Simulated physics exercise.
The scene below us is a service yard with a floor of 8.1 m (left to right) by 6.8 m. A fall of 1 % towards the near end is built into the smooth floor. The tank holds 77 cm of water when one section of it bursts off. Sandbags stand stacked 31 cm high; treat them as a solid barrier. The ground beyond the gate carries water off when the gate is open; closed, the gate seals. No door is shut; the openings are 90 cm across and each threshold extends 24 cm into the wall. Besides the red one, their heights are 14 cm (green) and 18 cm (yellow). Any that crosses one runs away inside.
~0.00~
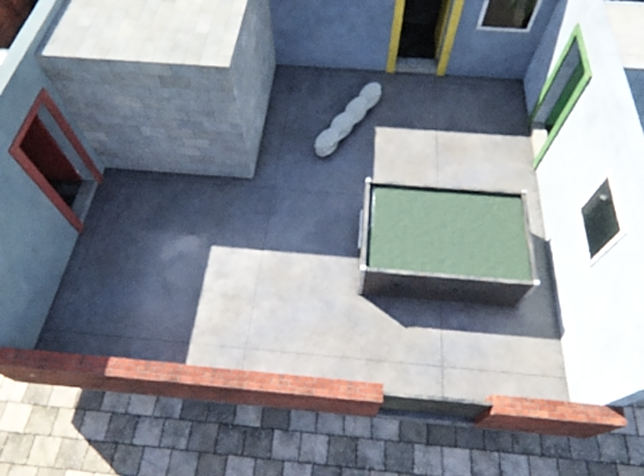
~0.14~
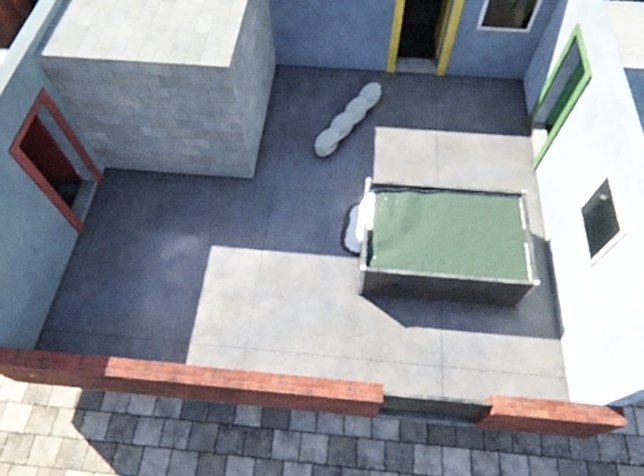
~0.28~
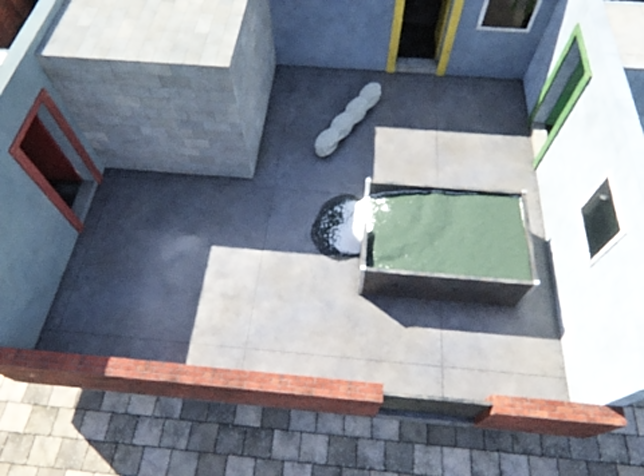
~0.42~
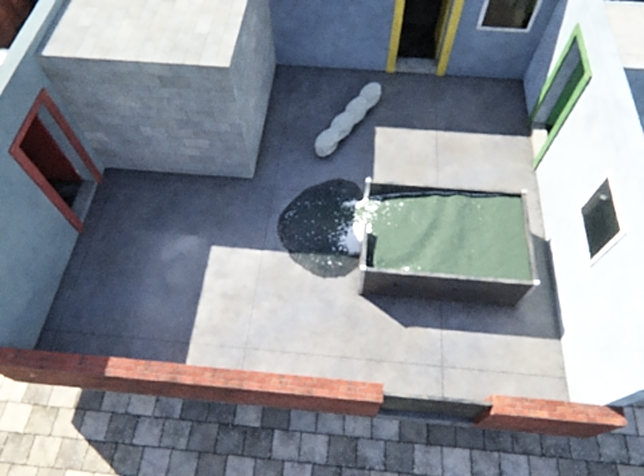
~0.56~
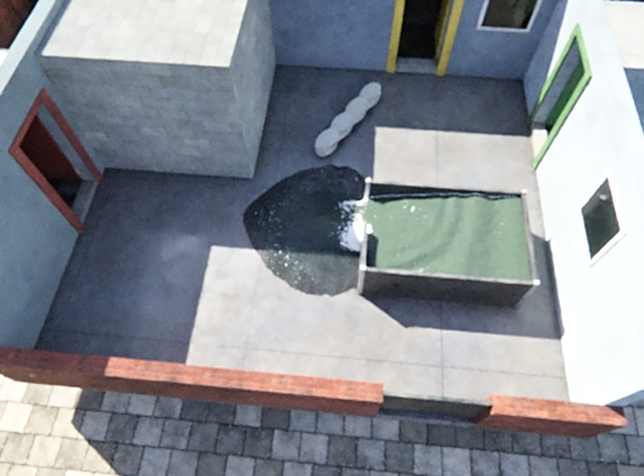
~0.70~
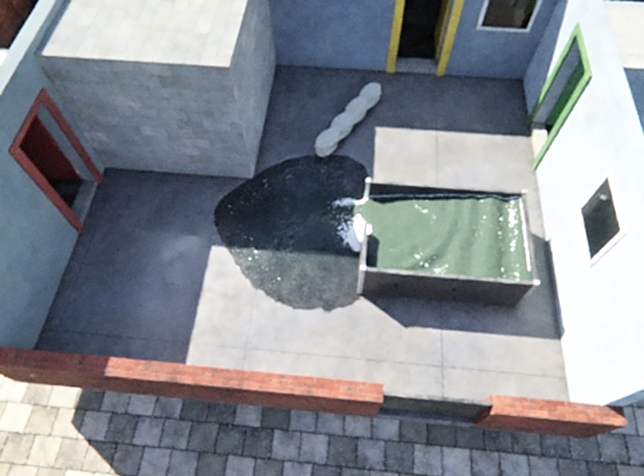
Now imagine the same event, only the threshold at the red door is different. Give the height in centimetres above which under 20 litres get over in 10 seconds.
22 cm.
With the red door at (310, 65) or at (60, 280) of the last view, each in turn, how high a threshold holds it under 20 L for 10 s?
In turn: Roughly 13.0 cm, roughly 14.0 cm.
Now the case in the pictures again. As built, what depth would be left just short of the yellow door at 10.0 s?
Depth: Near 2.5 cm.
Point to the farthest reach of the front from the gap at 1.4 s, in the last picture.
Look about (107, 189) in the last picture.
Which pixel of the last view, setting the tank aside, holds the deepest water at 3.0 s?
Near pixel (30, 363).
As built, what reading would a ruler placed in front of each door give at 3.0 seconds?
Red door 26 cm, green door 0 cm, yellow door 0 cm.
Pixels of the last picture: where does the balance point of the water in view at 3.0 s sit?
(322, 235) or so.
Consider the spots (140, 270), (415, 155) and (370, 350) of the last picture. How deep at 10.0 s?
In order: Around 6, 1 and 5 cm.
After 1.4 s water covers 30 % of the floor, deepest (43 cm) near (360, 226); it has not reached the red door.
After 3.0 s water covers 50 % of the floor, deepest (33 cm) near (30, 363); 26 cm at the red door, 59 litres in over its 12 cm threshold.
After 10.0 s water covers 90 % of the floor, deepest (16 cm) near (30, 363); 9 cm at the red door, 169 litres in over its 12 cm threshold.
At the red door as built, the water arrived by 1.5 s and peaked near 26 cm at 2.6 s.
Run again over the same 10 s with other heights there, 50 litres in over 18 cm, 10 litres over 24 cm. The limit of 20 litres is kept from about 22 cm up.
